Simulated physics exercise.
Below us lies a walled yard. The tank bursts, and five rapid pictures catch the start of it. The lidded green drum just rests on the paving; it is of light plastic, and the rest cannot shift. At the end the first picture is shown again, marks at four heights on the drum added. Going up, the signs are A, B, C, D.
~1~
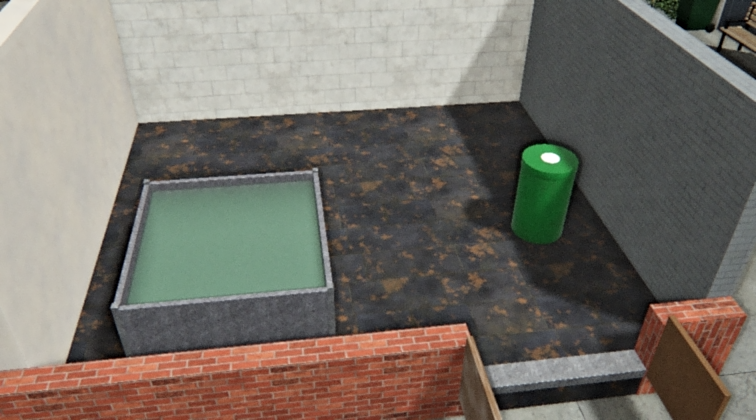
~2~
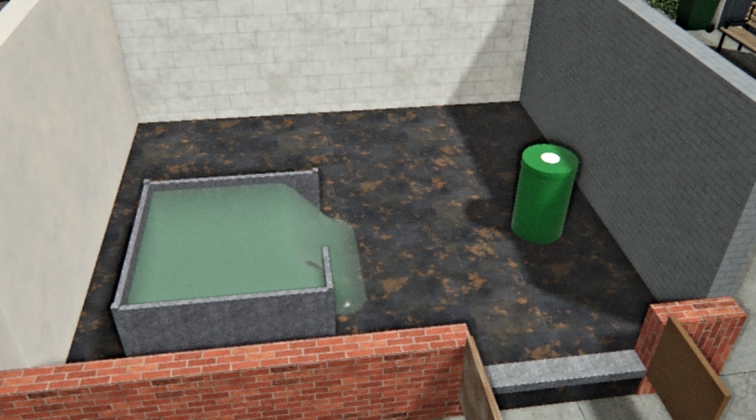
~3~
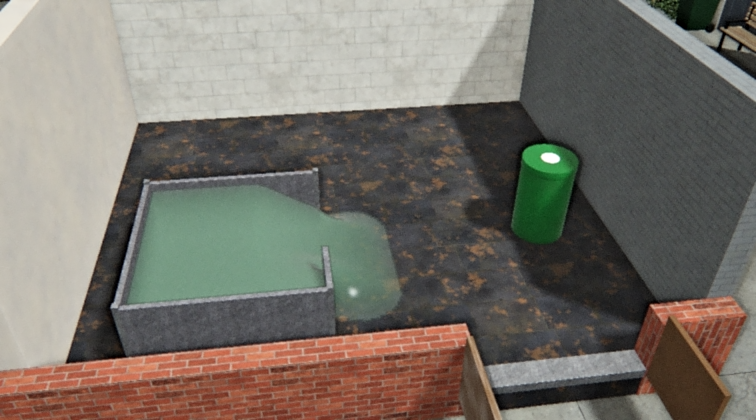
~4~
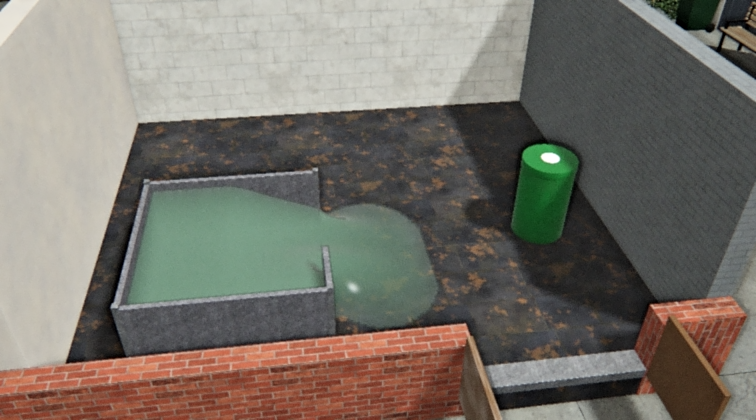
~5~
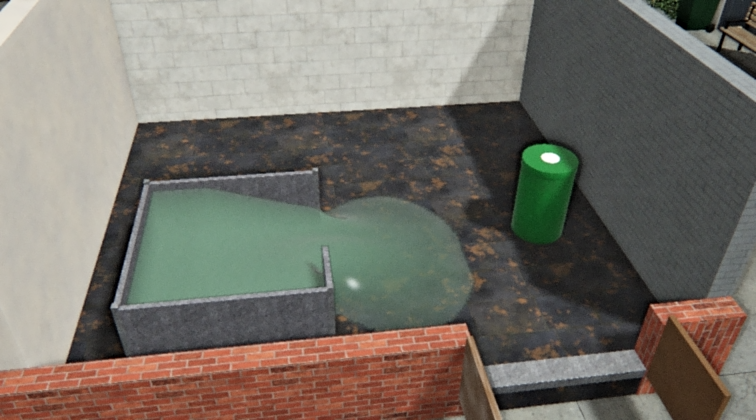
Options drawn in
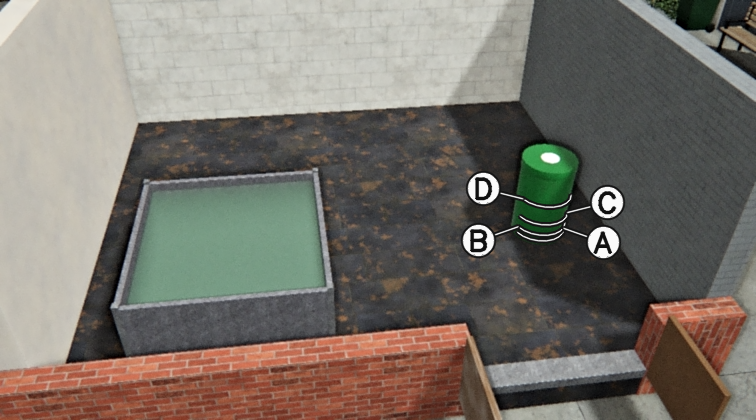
Greenish water pouring through a gap in the right side of a low grey tank and spreading across a dark walled yard.
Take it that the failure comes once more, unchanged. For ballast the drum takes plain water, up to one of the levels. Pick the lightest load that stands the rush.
Use line D.
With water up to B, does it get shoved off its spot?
Yes, it does.
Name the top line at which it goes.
C.
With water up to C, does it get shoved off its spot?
Yes.
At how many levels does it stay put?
One of them.
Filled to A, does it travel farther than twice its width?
Yes, clearly.
On the marked copy, A at (546, 240); B at (547, 235); C at (549, 224); D at (553, 207); from the bottom up A, B, C, D.
If A is chosen, it is pushed about 3 times its own width away.
If B is chosen, it is pushed about its own width away.
If C is chosen, it is pushed about half its own width away.
If D is chosen, it does not move.
